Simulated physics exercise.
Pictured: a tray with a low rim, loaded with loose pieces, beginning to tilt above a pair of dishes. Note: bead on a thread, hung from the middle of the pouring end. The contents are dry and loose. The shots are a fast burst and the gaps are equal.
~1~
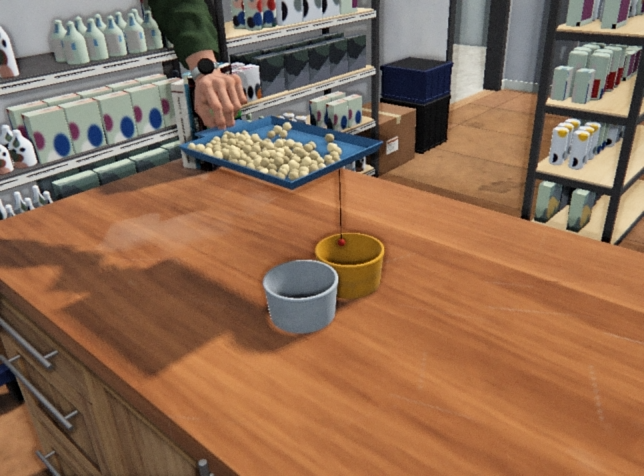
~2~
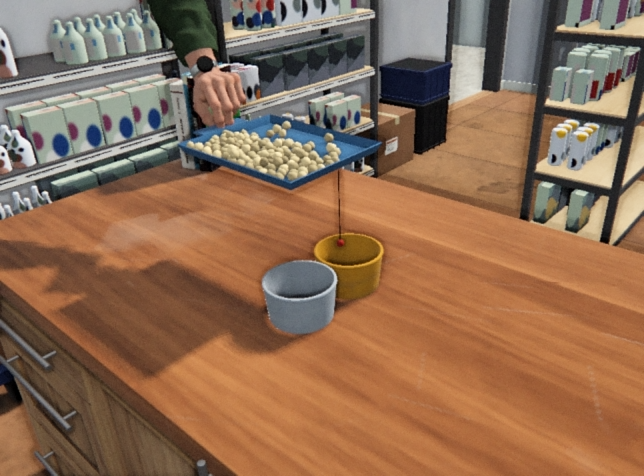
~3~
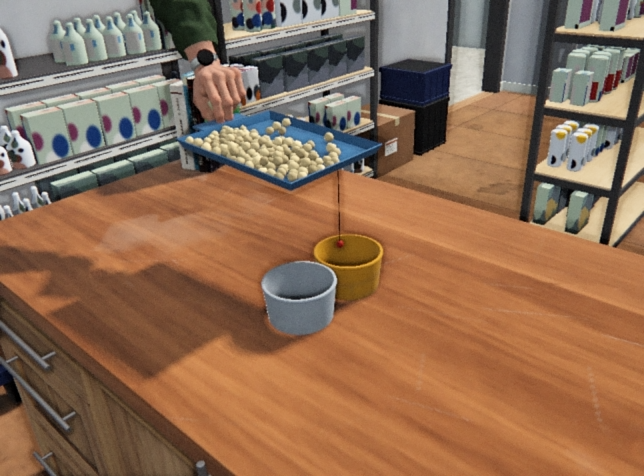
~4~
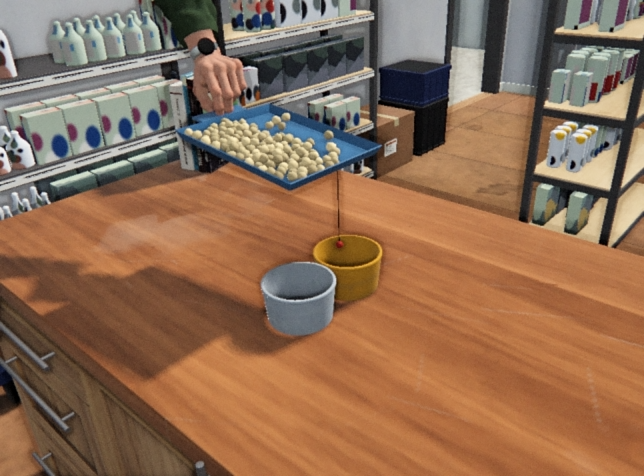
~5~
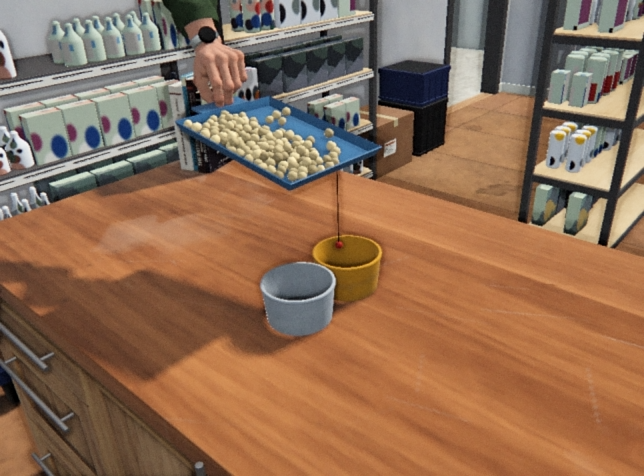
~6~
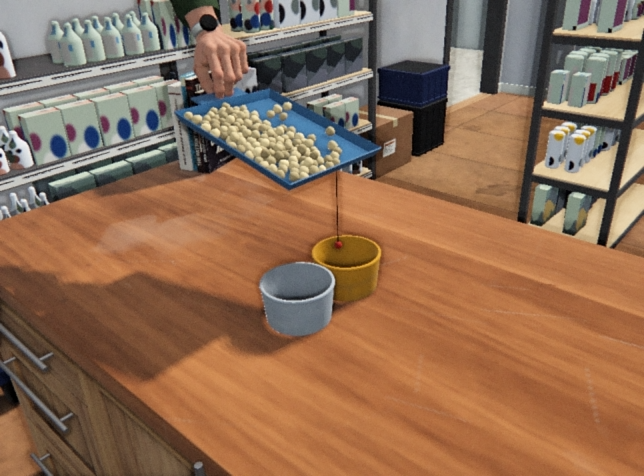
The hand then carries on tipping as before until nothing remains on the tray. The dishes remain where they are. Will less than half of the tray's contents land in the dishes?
The greater share ends up outside the dishes.
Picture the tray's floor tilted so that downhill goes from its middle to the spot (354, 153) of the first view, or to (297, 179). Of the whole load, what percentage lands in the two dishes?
The first try gives close to 20 per cent, the second close to 60 per cent.
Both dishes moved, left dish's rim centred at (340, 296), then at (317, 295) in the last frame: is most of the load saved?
Past half, then past half.
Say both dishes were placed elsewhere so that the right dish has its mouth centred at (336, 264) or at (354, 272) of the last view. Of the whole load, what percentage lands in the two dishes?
You'd get near 20 per cent and afterwards near 50 per cent.
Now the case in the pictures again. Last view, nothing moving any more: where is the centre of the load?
Roughly at (399, 300), give or take.
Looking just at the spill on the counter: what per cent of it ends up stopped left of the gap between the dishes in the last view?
0 per cent, roughly.
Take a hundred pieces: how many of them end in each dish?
The left dish ends up with around 0 percent of the load, the right dish with around 20 percent.
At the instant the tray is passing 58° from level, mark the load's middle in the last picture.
About (348, 167).
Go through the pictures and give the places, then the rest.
In the first picture, corners of the pouring end near (291, 179) and (377, 142), level; middle of the load near (271, 155), macadamia nuts; left dish near (328, 306); right dish near (376, 273); bead on its thread near (341, 243).
In the second picture, corners of the pouring end near (290, 180) and (376, 143), level; middle of the load near (270, 154).
In the third picture, corners of the pouring end near (290, 181) and (376, 144), tipped barely, level across its low end; middle of the load near (263, 151).
In the fourth picture, corners of the pouring end near (290, 181) and (376, 145), tipped a little, level across its low end; middle of the load near (263, 147).
In the fifth picture, corners of the pouring end near (290, 181) and (376, 146), tipped a little, level across its low end; middle of the load near (270, 146).
In the sixth picture, corners of the pouring end near (290, 181) and (375, 147), tipped a little, level across its low end; middle of the load near (271, 142); left dish near (324, 308); right dish near (372, 276).
Shortly afterwards, tray tipped steeply; near two thirds on the tray; only a few in the right dish; a little outside both; near a quarter in the air.
Next, tray tipped right over; only a few in the left dish; a little in the right dish; the bulk outside both.
Some moments later, tray tipped past a quarter turn; only a few in the left dish; a little in the right dish; the bulk outside both.
In the end, tray tipped past a quarter turn; only a few in the left dish; a little in the right dish; the bulk outside both.
